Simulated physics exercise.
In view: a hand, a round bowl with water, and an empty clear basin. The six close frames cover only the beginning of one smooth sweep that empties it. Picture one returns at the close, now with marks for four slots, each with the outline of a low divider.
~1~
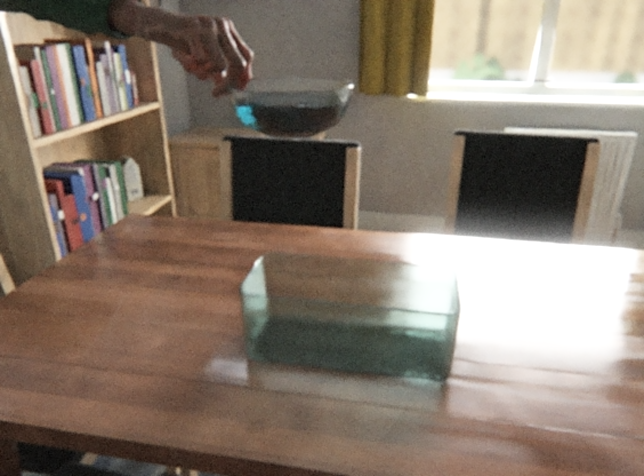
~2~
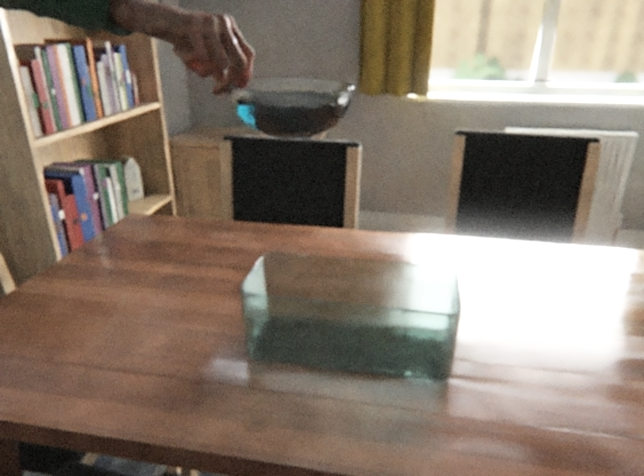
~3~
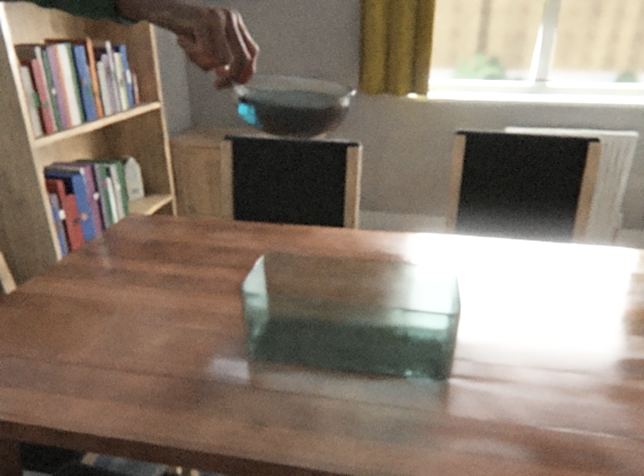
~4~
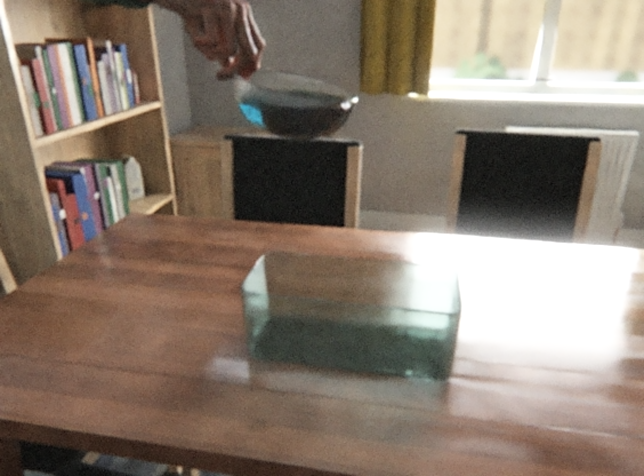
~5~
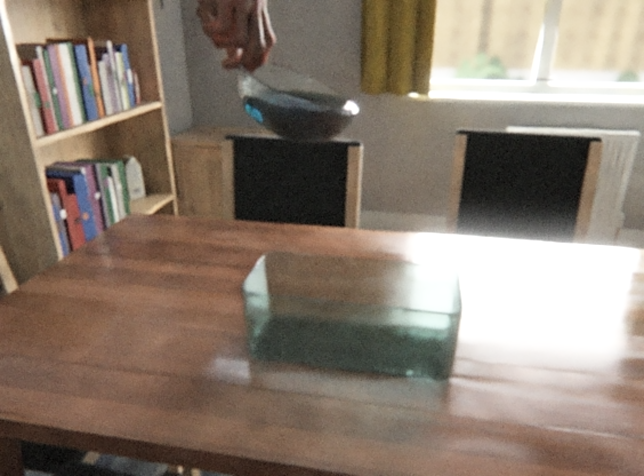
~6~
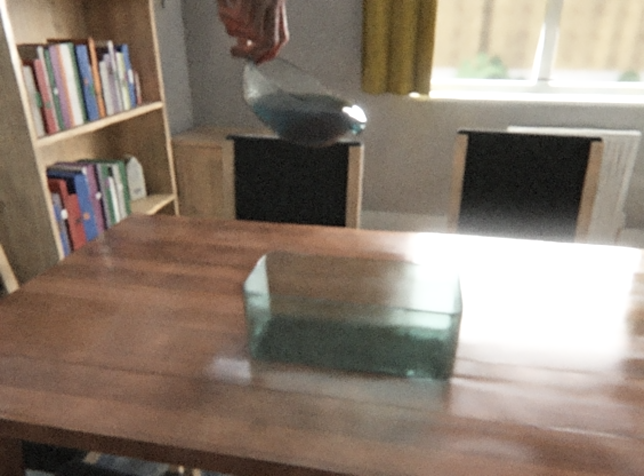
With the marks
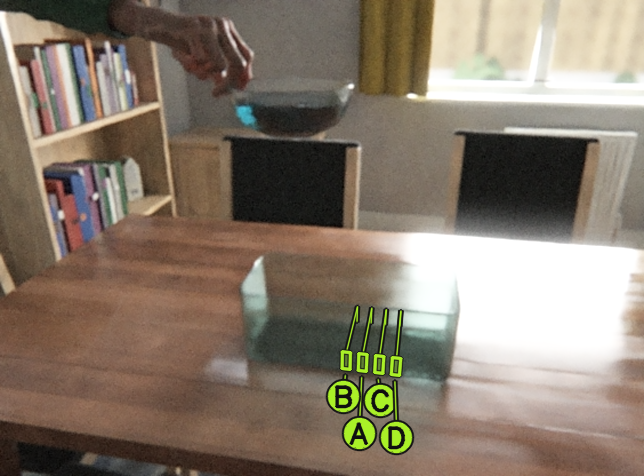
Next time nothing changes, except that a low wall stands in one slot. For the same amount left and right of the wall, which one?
Best: C.
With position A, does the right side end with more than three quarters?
No, it does not.
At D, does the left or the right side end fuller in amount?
More ends on the left.
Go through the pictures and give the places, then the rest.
Upright, lip at (350, 85); basin from (247, 354) to (450, 378); nothing has left yet, in the first frame.
Upright, lip at (351, 87); nothing has left yet, in the second frame.
Tipped about 6°, lip at (352, 91); nothing has left yet, in the third frame.
Tipped about 13°, lip at (354, 99); nothing has left yet, in the fourth frame.
Tipped about 22°, lip at (355, 109); nothing has left yet, in the fifth frame.
Tipped about 33°, lip at (354, 122); water is over the lip, down to (358, 131), in the sixth frame.
In lime, A at (361, 377); B at (345, 375); C at (378, 379); D at (394, 381).
If A is chosen, about 37 % ends left of the wall and 60 % right of it; 3 % is lost outside.
If B is chosen, about 25 % ends left of the wall and 71 % right of it; 4 % is lost outside.
If C is chosen, about 51 % ends left of the wall and 46 % right of it; 3 % is lost outside.
If D is chosen, about 65 % ends left of the wall and 30 % right of it; 4 % is lost outside.
